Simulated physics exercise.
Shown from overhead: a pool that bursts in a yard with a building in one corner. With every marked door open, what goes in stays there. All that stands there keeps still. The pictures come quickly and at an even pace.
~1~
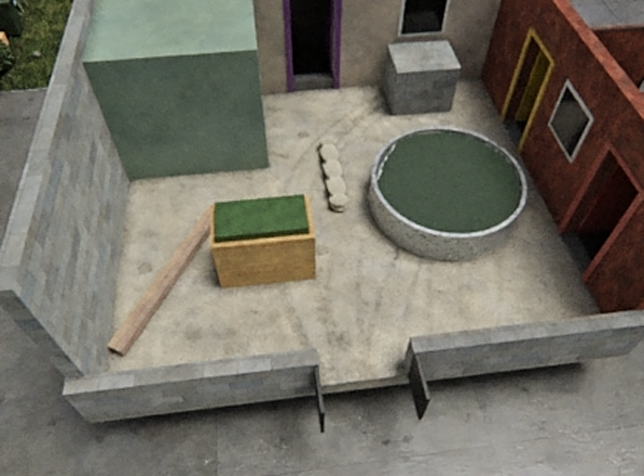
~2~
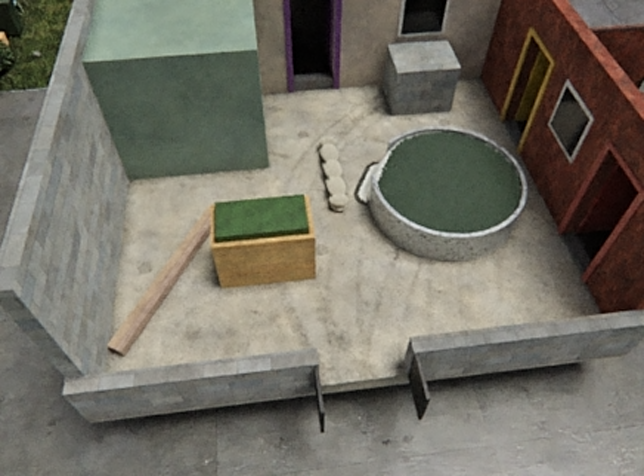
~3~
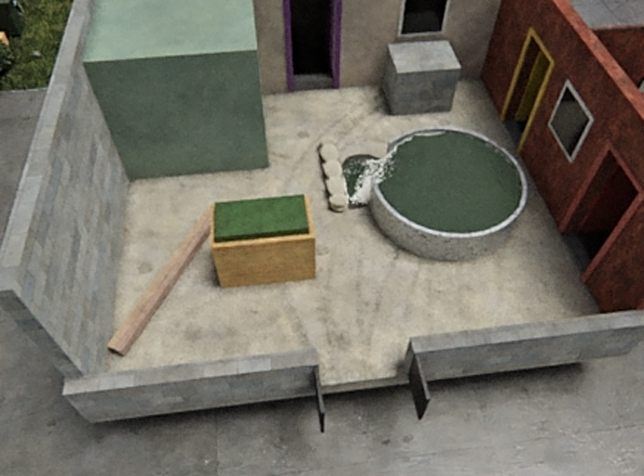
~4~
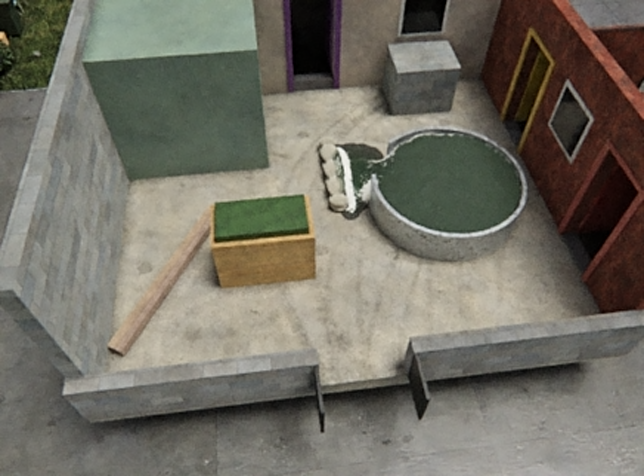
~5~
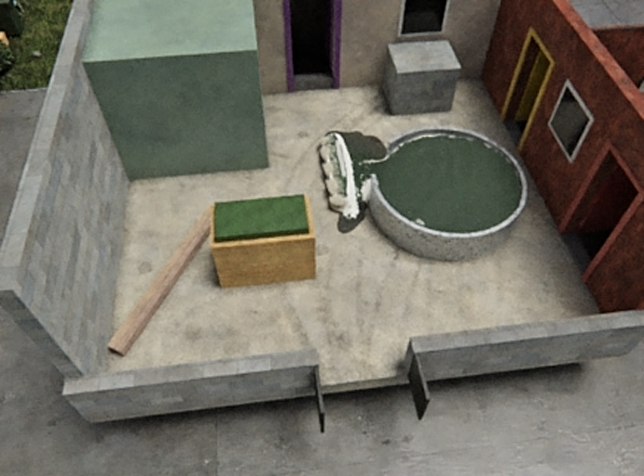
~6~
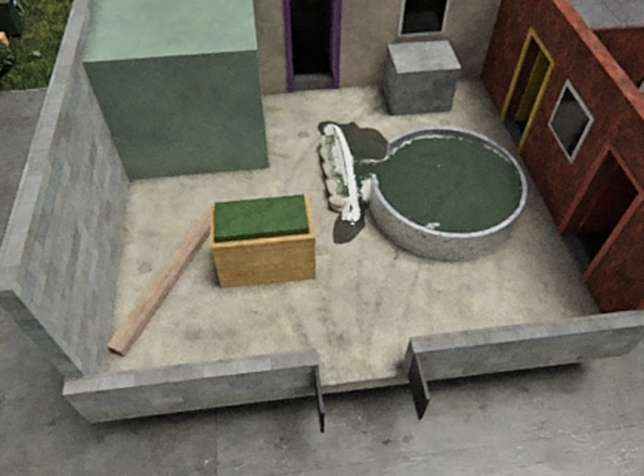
Walled yard seen from above, a round pool of green water bursting on its left side and spreading around a stone row.
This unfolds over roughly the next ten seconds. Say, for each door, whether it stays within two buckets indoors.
The red door sees two pails or less, the purple door sees two pails or less, the yellow door sees more than two pails.
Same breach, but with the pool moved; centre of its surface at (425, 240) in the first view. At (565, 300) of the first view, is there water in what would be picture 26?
Answer: Spared.
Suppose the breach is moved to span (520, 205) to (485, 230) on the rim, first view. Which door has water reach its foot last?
The purple door.
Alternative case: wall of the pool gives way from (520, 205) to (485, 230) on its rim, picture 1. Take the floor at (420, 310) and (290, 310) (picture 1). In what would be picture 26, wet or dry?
Point one reached; point two reached.
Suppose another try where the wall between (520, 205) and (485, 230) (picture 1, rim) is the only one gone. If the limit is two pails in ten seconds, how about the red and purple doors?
In order, the red one overshoots, the purple one remains short.
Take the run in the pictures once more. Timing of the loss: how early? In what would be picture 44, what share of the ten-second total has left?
Note - share reached: 40 %.
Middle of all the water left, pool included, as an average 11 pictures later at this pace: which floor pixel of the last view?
Roughly (408, 188) in the last picture.
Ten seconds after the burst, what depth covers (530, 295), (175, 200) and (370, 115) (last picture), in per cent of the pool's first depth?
About 10, 2 and 20 percent, in that order.
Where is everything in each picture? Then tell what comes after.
The first frame shows the pool at (448, 180) is whole and still.
In the second frame, water pours out at (378, 175) and has run to (365, 202).
In the third frame, water pours out at (377, 177) and has run to (352, 160).
In the fourth frame, water pours out at (377, 177) and has run to (337, 149).
In the fifth frame, the front is at (332, 135), out from the gap at (377, 177).
In the sixth frame, water pours out at (377, 176) and has run to (326, 124).
A moment on, water covers 20 % of the floor; the red door not reached, the purple door wet at the sill, nothing in, the yellow door not reached.
Next, water covers 40 % of the floor; the red door not reached, the purple door wet at the sill, nothing in, the yellow door not reached.
Then, water covers 45 % of the floor; the red door not reached, the purple door wet at the sill, nothing in, the yellow door not reached.
Later, water covers 70 % of the floor; the red door not reached, the purple door wet at the sill, nothing in, the yellow door under two buckets in.
In the end, water covers 90 % of the floor; the red door wet at the sill, nothing in, the purple door wet at the sill, nothing in, the yellow door over two buckets in.
